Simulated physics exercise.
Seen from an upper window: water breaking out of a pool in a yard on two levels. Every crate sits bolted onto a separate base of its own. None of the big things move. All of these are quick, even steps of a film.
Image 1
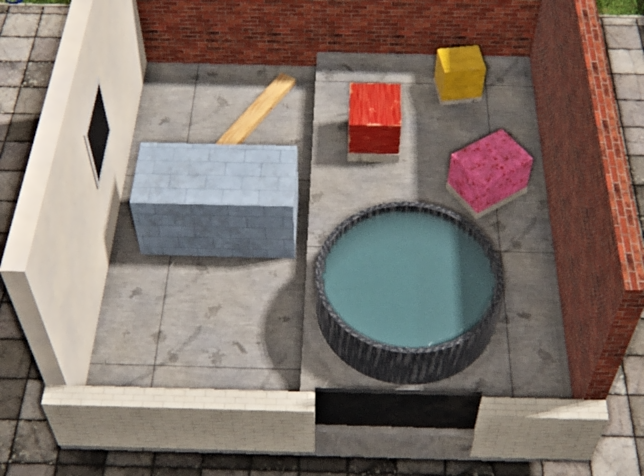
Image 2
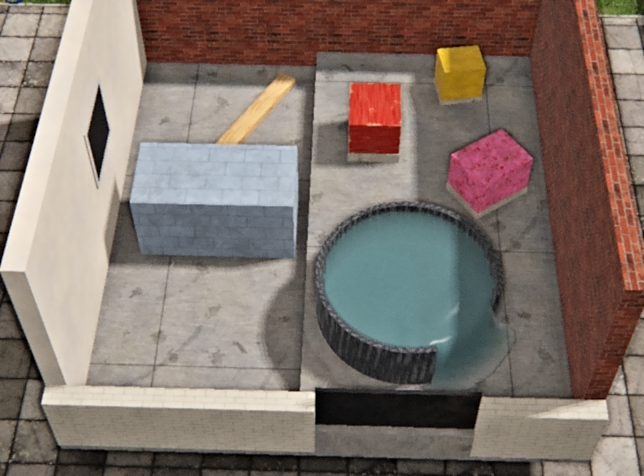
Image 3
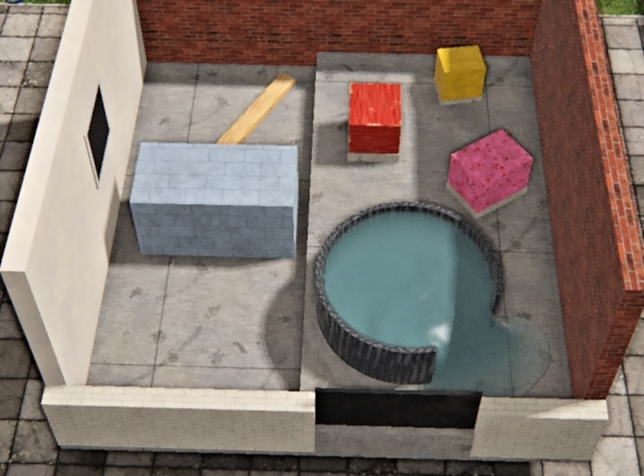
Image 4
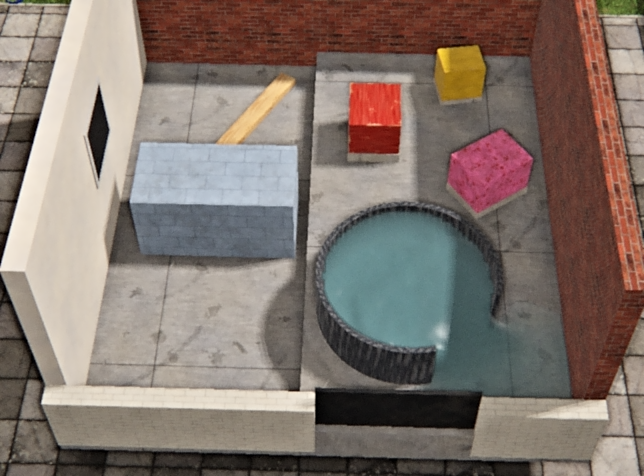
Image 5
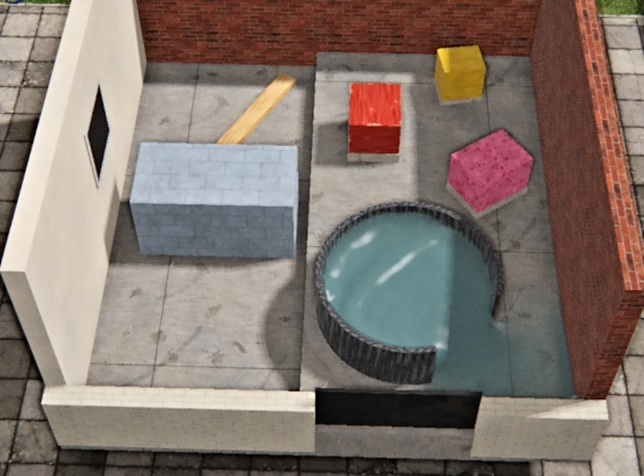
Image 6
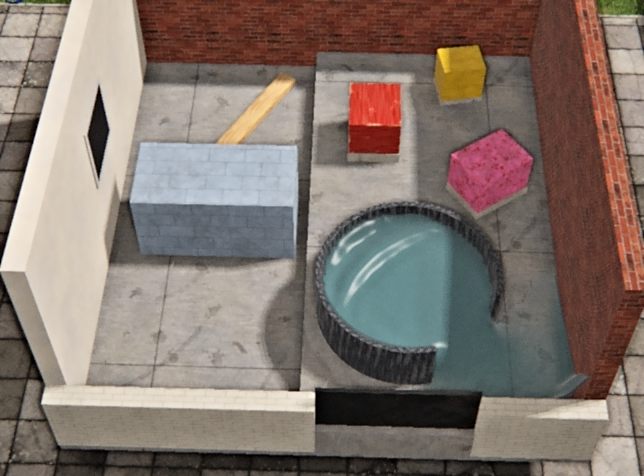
A round, dark-rimmed pool of blue-green water stands at the front right of a walled grey yard, seen from high above. A pale blue block and a wooden plank lie on the left, with red, yellow and pink blocks behind the pool. The pool begins whole and still, then its front right side opens and water pours out, spreading across the paving toward the right-hand brick wall.
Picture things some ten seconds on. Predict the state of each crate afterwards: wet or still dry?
Outcome: As for the red crate it's untouched by the water; as for the yellow crate it's moistened by the water; as for the pink crate it's moistened by the water.
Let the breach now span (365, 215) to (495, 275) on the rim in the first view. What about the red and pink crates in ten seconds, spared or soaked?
My take: The red one gets flooded, while the pink one gets flooded.
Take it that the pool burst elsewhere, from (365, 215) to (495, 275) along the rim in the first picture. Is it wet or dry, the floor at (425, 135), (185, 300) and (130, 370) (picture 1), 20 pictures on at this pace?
The first comes out soaked, the second untouched, the third untouched.
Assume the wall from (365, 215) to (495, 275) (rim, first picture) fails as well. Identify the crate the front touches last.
Answer: The crate marked yellow.
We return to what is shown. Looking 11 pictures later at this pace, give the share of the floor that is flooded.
It comes out near 25 percent.
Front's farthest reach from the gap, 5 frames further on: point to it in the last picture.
The wet point farthest out is around (251, 422).
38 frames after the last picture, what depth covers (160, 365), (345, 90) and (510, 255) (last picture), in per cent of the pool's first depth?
8, 4, 25 %.
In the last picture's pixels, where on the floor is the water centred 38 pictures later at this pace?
I'd put it at around (377, 260).
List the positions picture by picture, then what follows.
In the first frame, the round pool at (409, 277) is whole and still.
In the second frame, the front is at (505, 329), out from the gap at (470, 349).
In the third frame, the front is at (536, 334), out from the gap at (470, 351).
In the fourth frame, water pours out at (470, 352) and has run to (560, 326).
In the fifth frame, water pours out at (470, 352) and has run to (557, 302).
In the sixth frame, the front is at (554, 282), out from the gap at (470, 351).
A moment on, water covers 15 % of the floor; the red crate not reached, the yellow crate not reached, the pink crate not reached.
Next, water covers 25 % of the floor; the red crate not reached, the yellow crate not reached, the pink crate water round its plinth.
Then, water covers 50 % of the floor; the red crate water round its plinth, the yellow crate water round its plinth, the pink crate water round its plinth.
Later, water covers 90 % of the floor; the red crate water round its plinth, the yellow crate water round its plinth, the pink crate water round its plinth.
In the end, water covers 95 % of the floor; the red crate stayed above the water, the yellow crate was topped, the pink crate was topped.
